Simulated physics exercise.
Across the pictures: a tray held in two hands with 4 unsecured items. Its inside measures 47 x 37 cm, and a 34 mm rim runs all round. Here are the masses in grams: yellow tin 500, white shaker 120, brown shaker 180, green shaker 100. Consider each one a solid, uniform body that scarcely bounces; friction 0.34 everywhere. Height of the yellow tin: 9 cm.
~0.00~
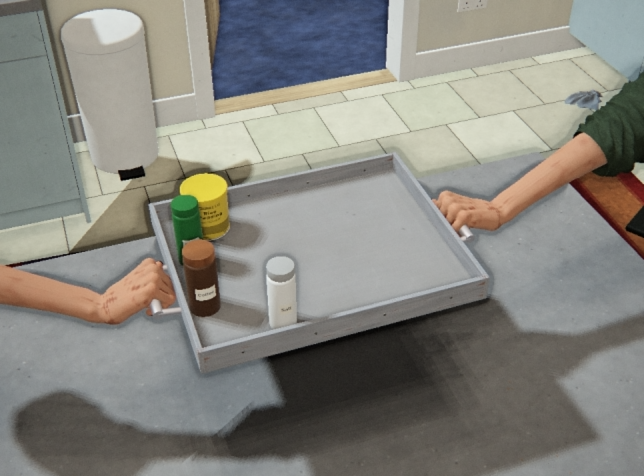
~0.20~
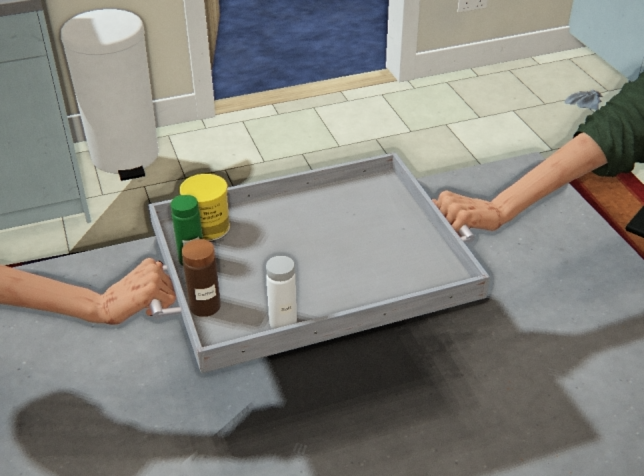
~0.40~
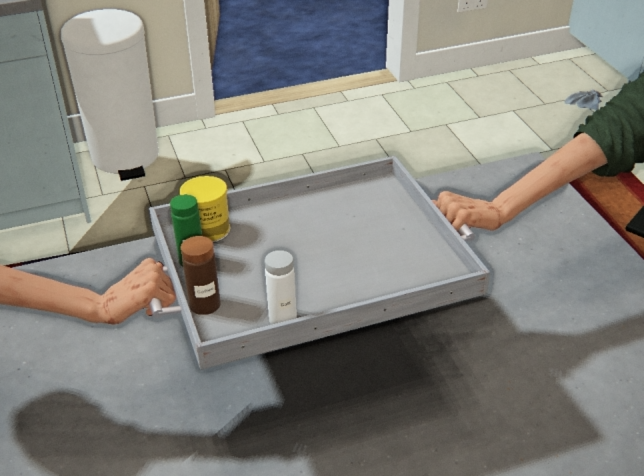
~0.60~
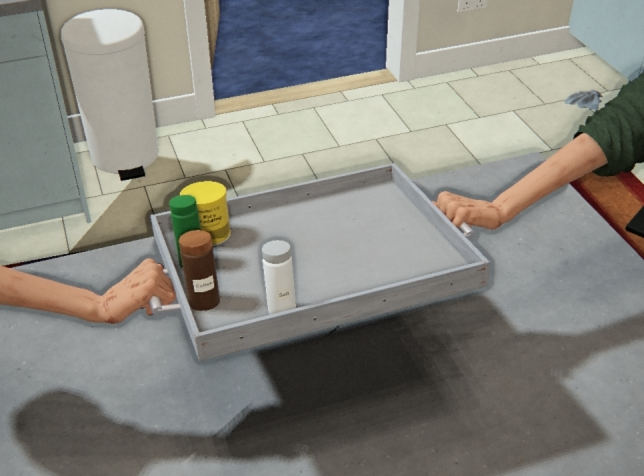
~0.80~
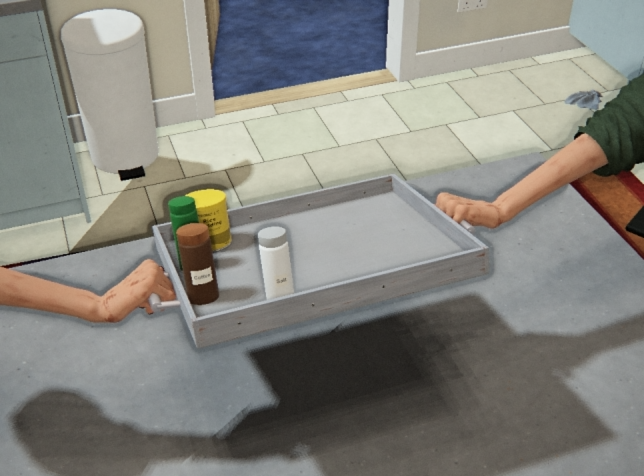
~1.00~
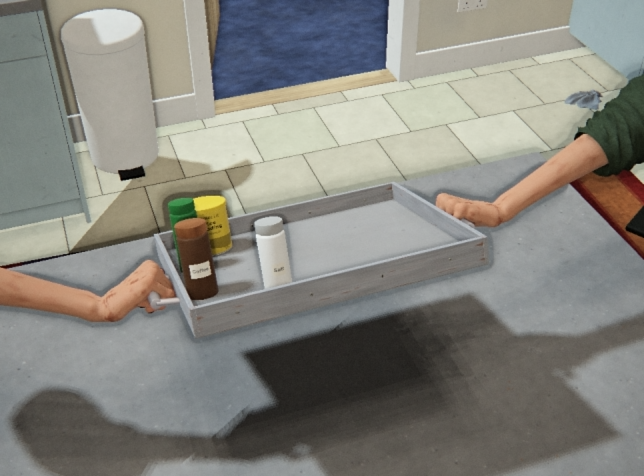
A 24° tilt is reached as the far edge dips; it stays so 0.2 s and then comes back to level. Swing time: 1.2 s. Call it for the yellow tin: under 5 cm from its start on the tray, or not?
Under.
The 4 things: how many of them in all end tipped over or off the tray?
That makes 1.
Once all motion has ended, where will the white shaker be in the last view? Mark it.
Near (253, 212).
Around 1.40 s, tilt 24°, far edge down; white shaker on its side; brown shaker shifted 8 cm; green shaker shifted 6 cm.
Around 1.60 s, tilt 24°, far edge down; white shaker on its side; brown shaker tipped 6° against what carries it; green shaker tipped 7° against what carries it.
Finally (3.2 s), on their side or leaning hard on the tray, white shaker; not toppled but over 5 cm from the start, brown shaker and green shaker; the last one still in place (within 5 cm). In the last view, yellow tin near (205, 203).
